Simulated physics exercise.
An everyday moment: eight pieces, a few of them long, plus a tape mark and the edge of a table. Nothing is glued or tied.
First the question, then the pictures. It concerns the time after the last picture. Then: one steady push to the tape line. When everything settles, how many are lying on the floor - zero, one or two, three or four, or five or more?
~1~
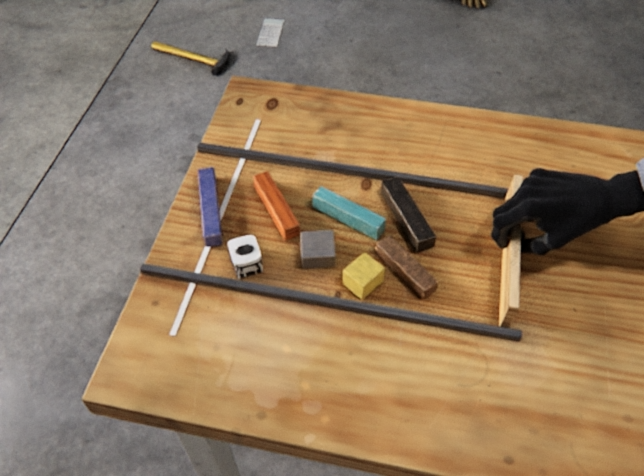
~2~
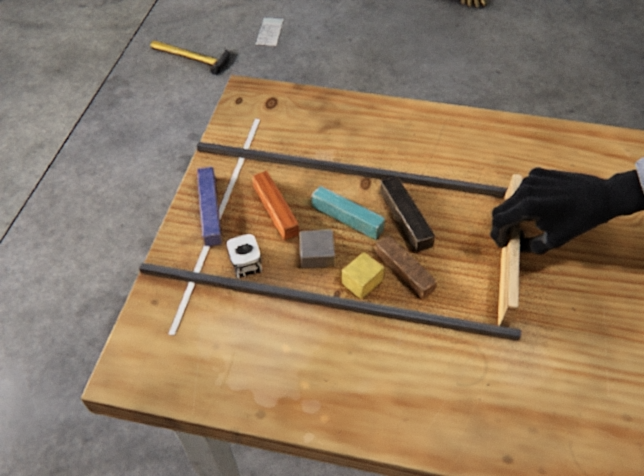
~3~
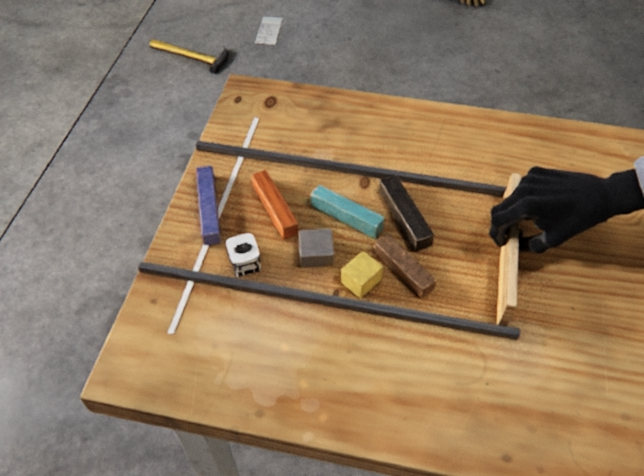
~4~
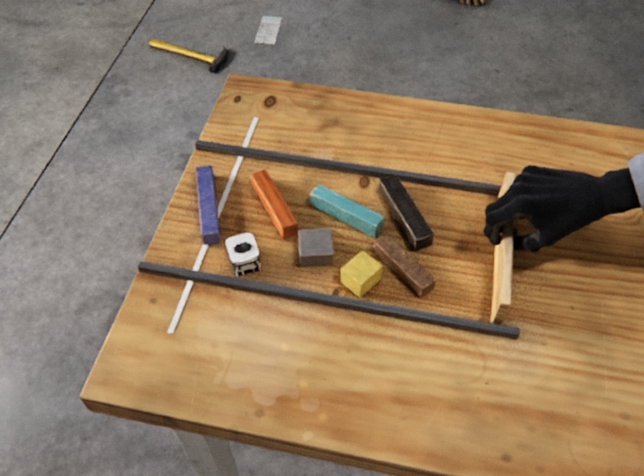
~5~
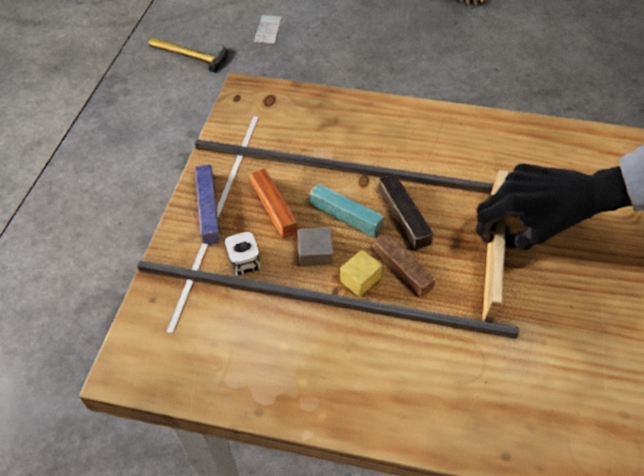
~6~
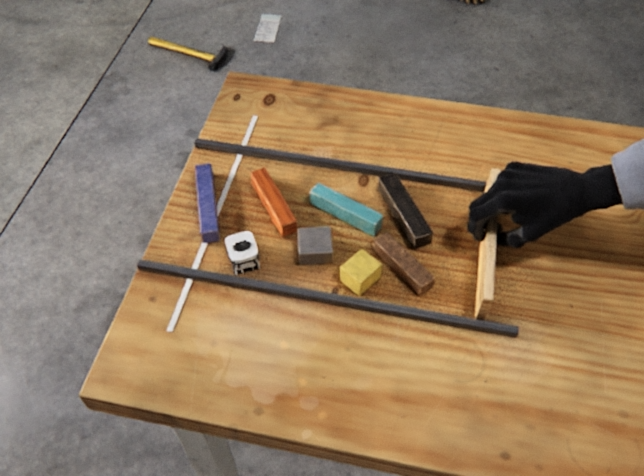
The number gone is small: One or two.
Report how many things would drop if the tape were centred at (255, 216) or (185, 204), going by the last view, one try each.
The first try gives 0 and the second gives 7.
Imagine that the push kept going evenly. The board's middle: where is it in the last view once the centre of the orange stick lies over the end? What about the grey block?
For the orange stick, about (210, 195); for the grey block, about (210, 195).
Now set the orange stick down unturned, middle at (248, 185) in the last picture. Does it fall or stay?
Placed there, it does not drop.
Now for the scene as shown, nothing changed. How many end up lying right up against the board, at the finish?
Contact count: 2.
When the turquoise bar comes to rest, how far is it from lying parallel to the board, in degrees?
Angle: Close to 0 degrees.
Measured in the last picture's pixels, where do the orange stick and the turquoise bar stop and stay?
Look around (181, 179) for the first and around (204, 171) for the second.
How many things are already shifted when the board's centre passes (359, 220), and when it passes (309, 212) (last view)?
Up to then 5, and up to the other point 7.
Early on, none off yet; blue bar at rest near (207, 202); white case at rest near (243, 253); orange stick at rest near (273, 201).
A while later, none off yet; blue bar at rest near (207, 202); white case travelled about its own width near (214, 254); orange stick travelled a little near (250, 193).
Finally, the number that fall off is one or two; lost, white case and blue bar.
